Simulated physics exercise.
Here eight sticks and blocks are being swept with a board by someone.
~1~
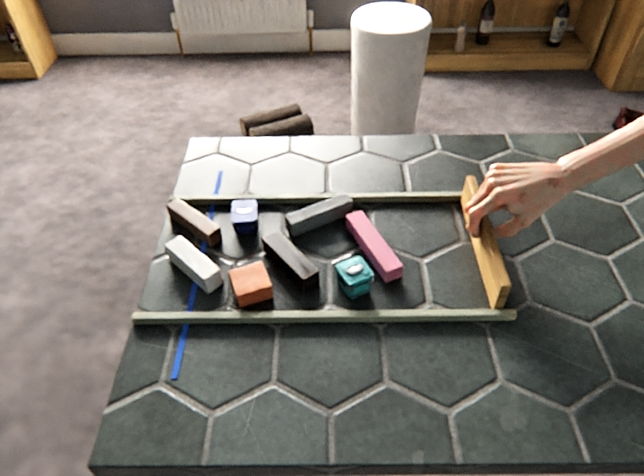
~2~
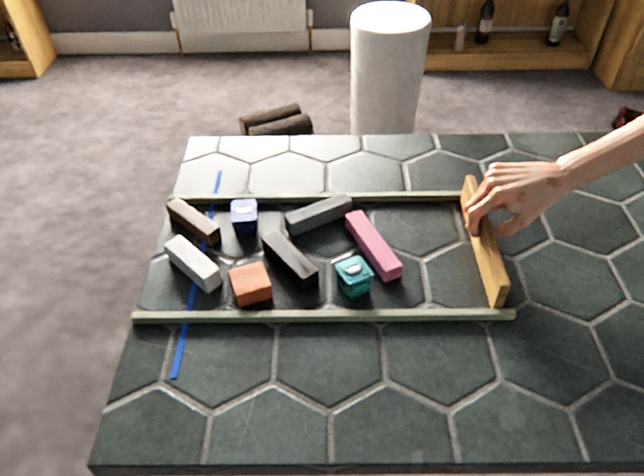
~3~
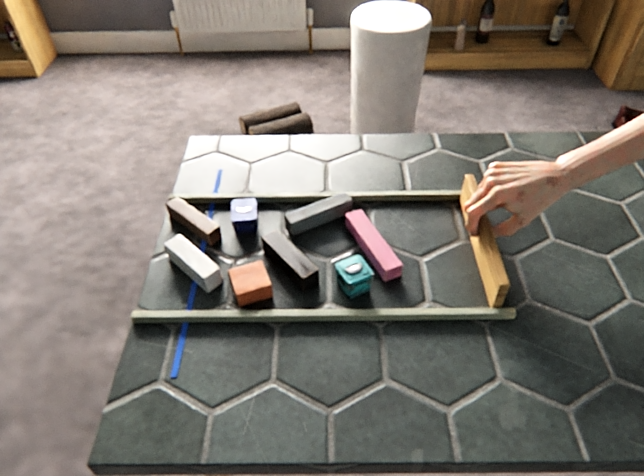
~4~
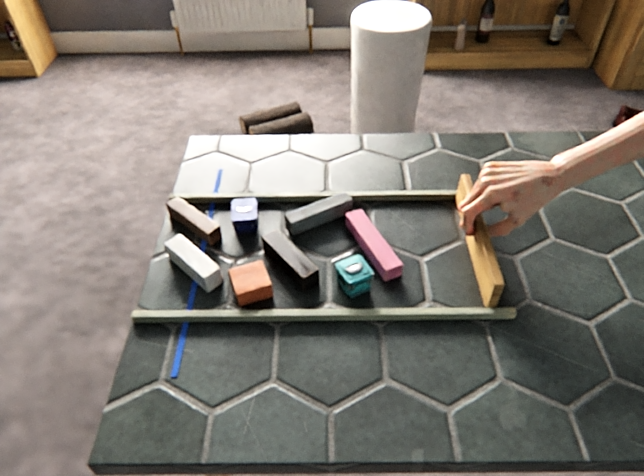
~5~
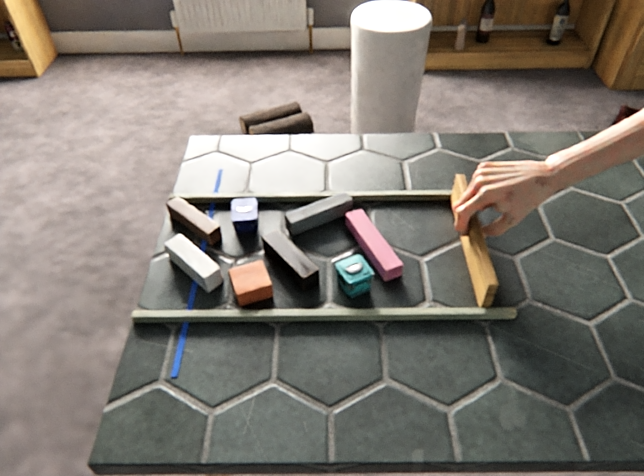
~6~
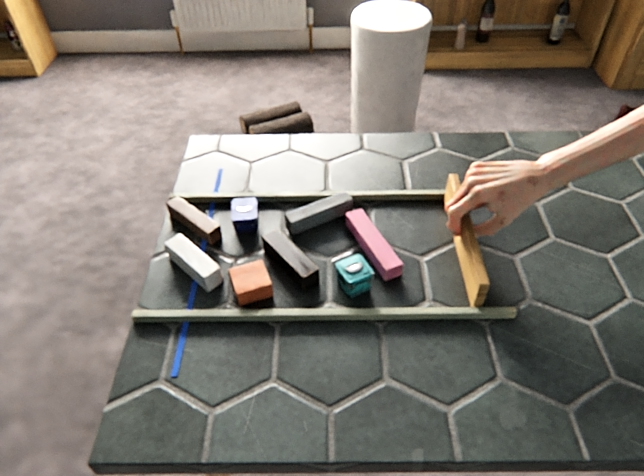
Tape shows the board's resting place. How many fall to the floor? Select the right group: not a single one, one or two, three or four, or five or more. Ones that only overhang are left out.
Looks like three or four of them go over the edge, I'd say.
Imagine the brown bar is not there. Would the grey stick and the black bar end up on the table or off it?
The grey stick stays put; the black bar stays put.
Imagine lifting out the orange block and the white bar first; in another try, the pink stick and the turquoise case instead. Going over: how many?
First 1, then 2.
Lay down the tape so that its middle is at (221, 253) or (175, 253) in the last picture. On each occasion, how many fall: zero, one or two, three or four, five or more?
Counts, in turn - either one or two; more than four.
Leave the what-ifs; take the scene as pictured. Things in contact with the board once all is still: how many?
At rest, 3 are in contact.
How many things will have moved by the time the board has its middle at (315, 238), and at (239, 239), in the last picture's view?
Counts: 6 / 8.
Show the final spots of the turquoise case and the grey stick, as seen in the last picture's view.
Roughly at (175, 290) and at (178, 217), in that order.
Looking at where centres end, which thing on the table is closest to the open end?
Result: The blue case.
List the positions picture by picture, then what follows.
The first frame shows brown bar (194, 222); white bar (194, 264); blue case (245, 217); board (483, 238); tape (202, 255).
The second frame shows white bar (193, 264); turquoise case (353, 277).
The third frame shows blue case (245, 216); board (482, 237).
The fourth frame shows brown bar (194, 220); orange block (251, 283).
The fifth frame shows white bar (194, 263); grey stick (319, 213).
The sixth frame shows brown bar (194, 220); white bar (194, 262); blue case (245, 216); board (464, 237); tape (202, 253).
Soon after, none off yet; brown bar at rest near (194, 220); white bar at rest near (194, 262); blue case at rest near (245, 216).
Then, none off yet; brown bar at rest near (194, 220); white bar moved a little near (176, 258); blue case moved about its own width near (226, 214).
At rest, the number that fall off is three or four; fallen, orange block, white bar and brown bar.
